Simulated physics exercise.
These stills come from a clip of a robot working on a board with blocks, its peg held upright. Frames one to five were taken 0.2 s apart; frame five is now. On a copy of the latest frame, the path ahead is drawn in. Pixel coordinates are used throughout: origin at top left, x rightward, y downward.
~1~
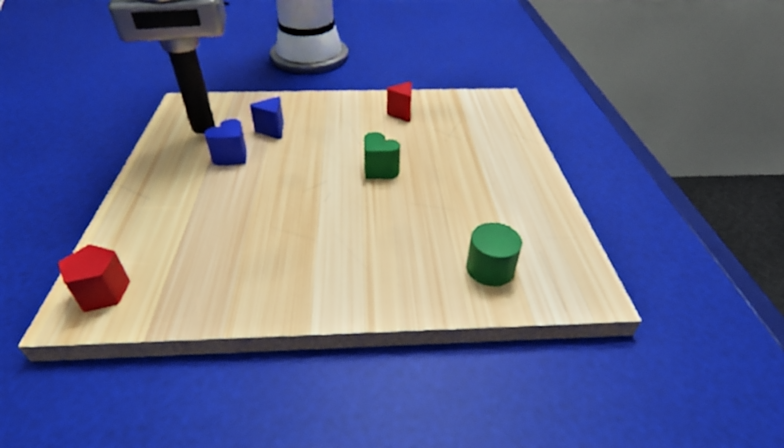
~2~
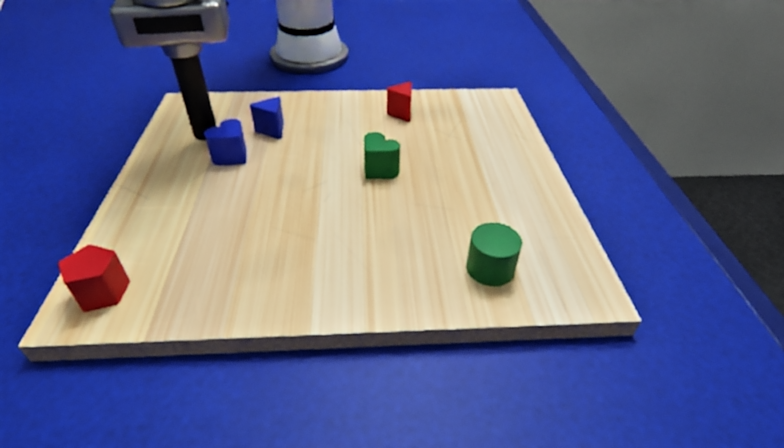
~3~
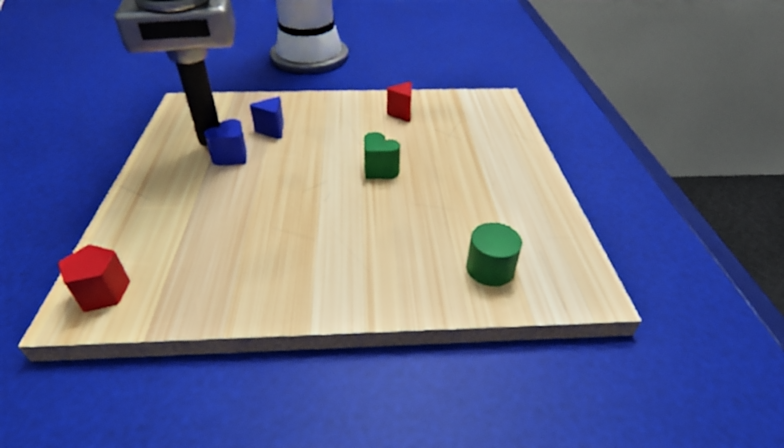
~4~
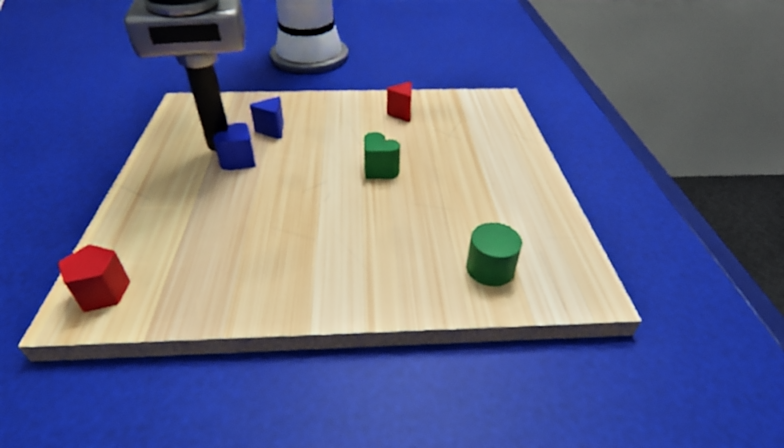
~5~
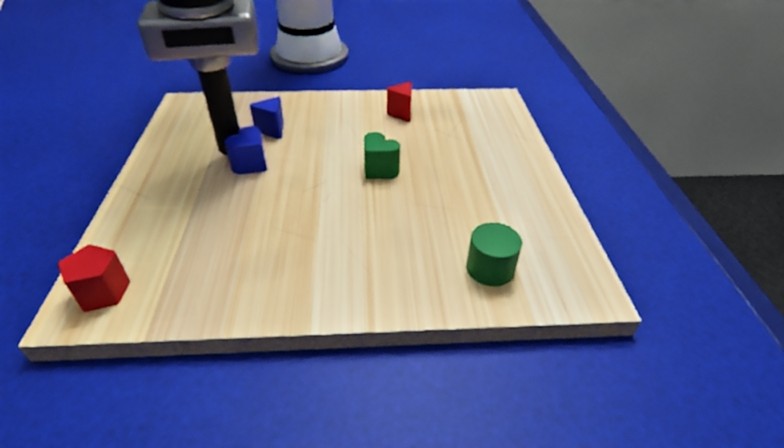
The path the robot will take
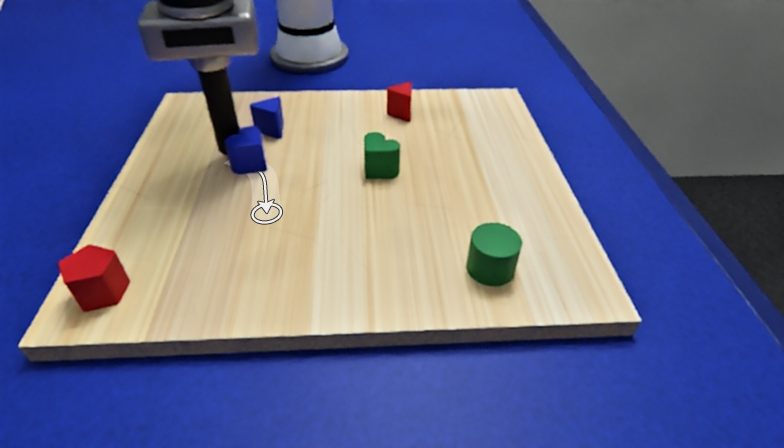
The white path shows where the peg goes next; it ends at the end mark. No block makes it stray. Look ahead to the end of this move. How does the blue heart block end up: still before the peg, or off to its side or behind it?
When the path ends, it will lie beside or behind the peg.
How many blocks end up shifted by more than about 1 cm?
There will be one block that moves more than 1 cm.
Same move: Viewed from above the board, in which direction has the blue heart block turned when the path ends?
Verdict: Counterclockwise.
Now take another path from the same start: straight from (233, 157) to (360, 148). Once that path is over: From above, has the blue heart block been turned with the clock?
Yes, that is how it ends up.
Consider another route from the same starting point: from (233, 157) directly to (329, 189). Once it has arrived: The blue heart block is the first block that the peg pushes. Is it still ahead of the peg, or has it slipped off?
The peg still pushes it.
Path on the board, from (233, 157) via (257, 169) and (265, 189), ending at (267, 213).
The first path, step by step. One third of the way, peg (256, 161); blue heart block (273, 149).
Two thirds of the way, peg (264, 182); blue heart block (288, 160), turned 40° anticlockwise.
At the end, peg (265, 205); blue heart block (289, 161), turned 50° anticlockwise; blue three-sided block in place.
